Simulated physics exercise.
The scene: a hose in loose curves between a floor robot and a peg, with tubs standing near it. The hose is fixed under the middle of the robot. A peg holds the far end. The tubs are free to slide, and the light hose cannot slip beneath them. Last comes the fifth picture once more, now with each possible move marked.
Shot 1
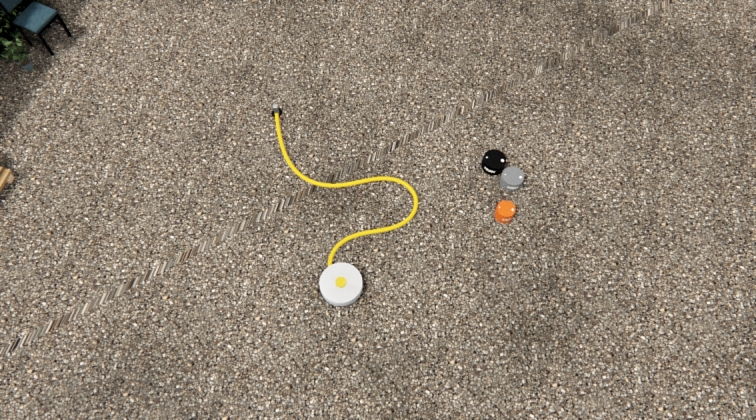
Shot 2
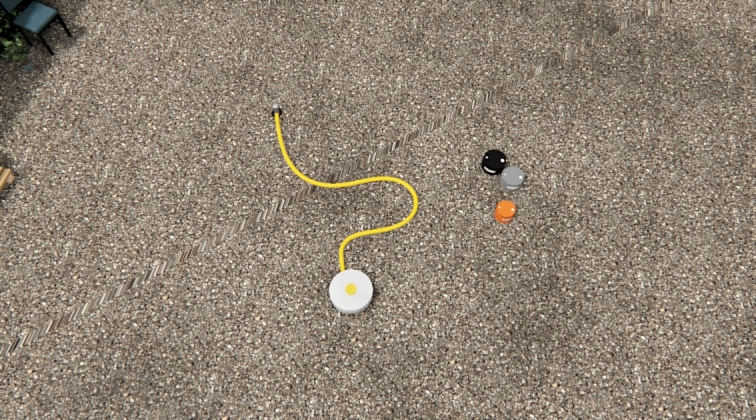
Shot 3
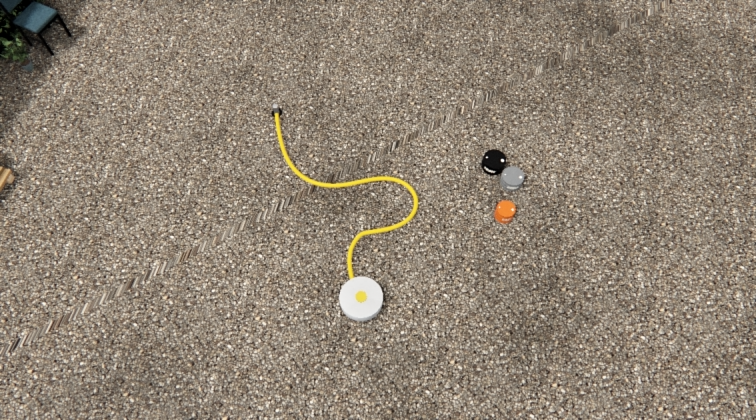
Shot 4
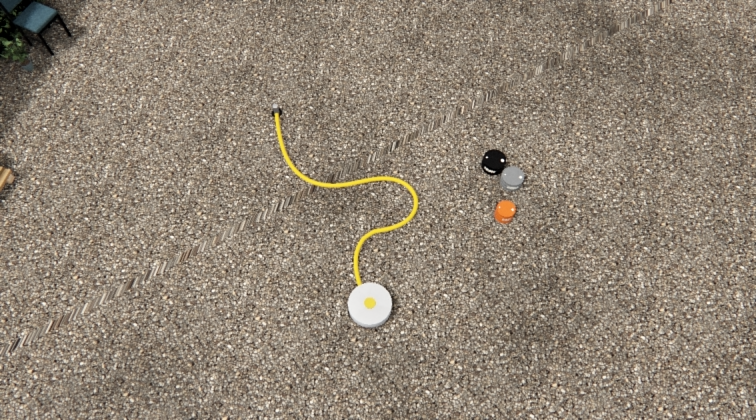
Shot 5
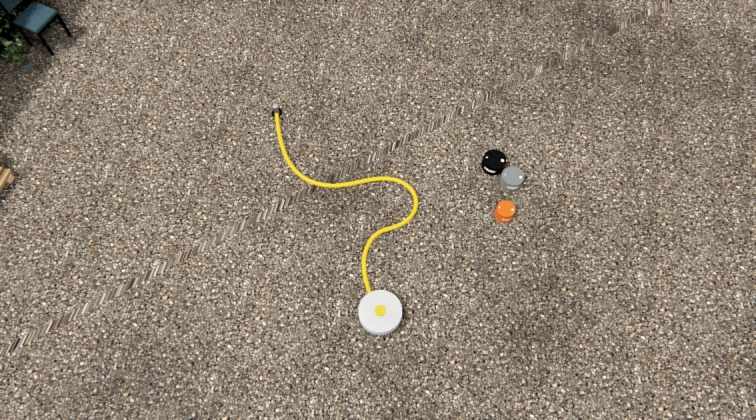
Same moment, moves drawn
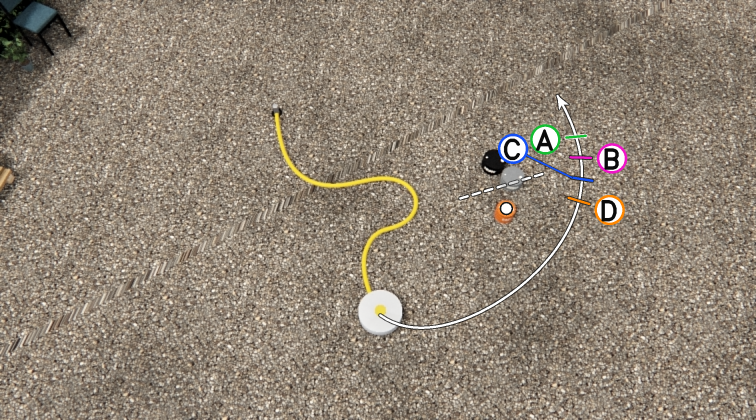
A round white robot slid slowly a short way down and to the right across the floor, trailing a curvy yellow hose fixed to a peg, while the black, grey and orange tubs stayed still.
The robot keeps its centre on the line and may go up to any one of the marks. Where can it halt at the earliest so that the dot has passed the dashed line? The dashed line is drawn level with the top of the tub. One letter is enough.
Up to mark A.
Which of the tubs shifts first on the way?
Orange.
On the marked copy, A at (576, 137); B at (581, 158); C at (582, 179); D at (579, 201); the dashed line at (501, 186); the route from (380, 315) via (556, 250) to (558, 96); the white dot at (506, 209).
Following A. Soon after the start, robot (501, 299); orange tub (505, 212).
Later, robot (575, 216); orange tub (505, 212).
In the end, robot (578, 133); orange tub (493, 179); the dot on the orange tub is over the dashed line.
As for the rest, B leaves the dotted tub short, at (504, 194); C leaves the dotted tub short, at (505, 209); D leaves the dotted tub short, at (505, 212).
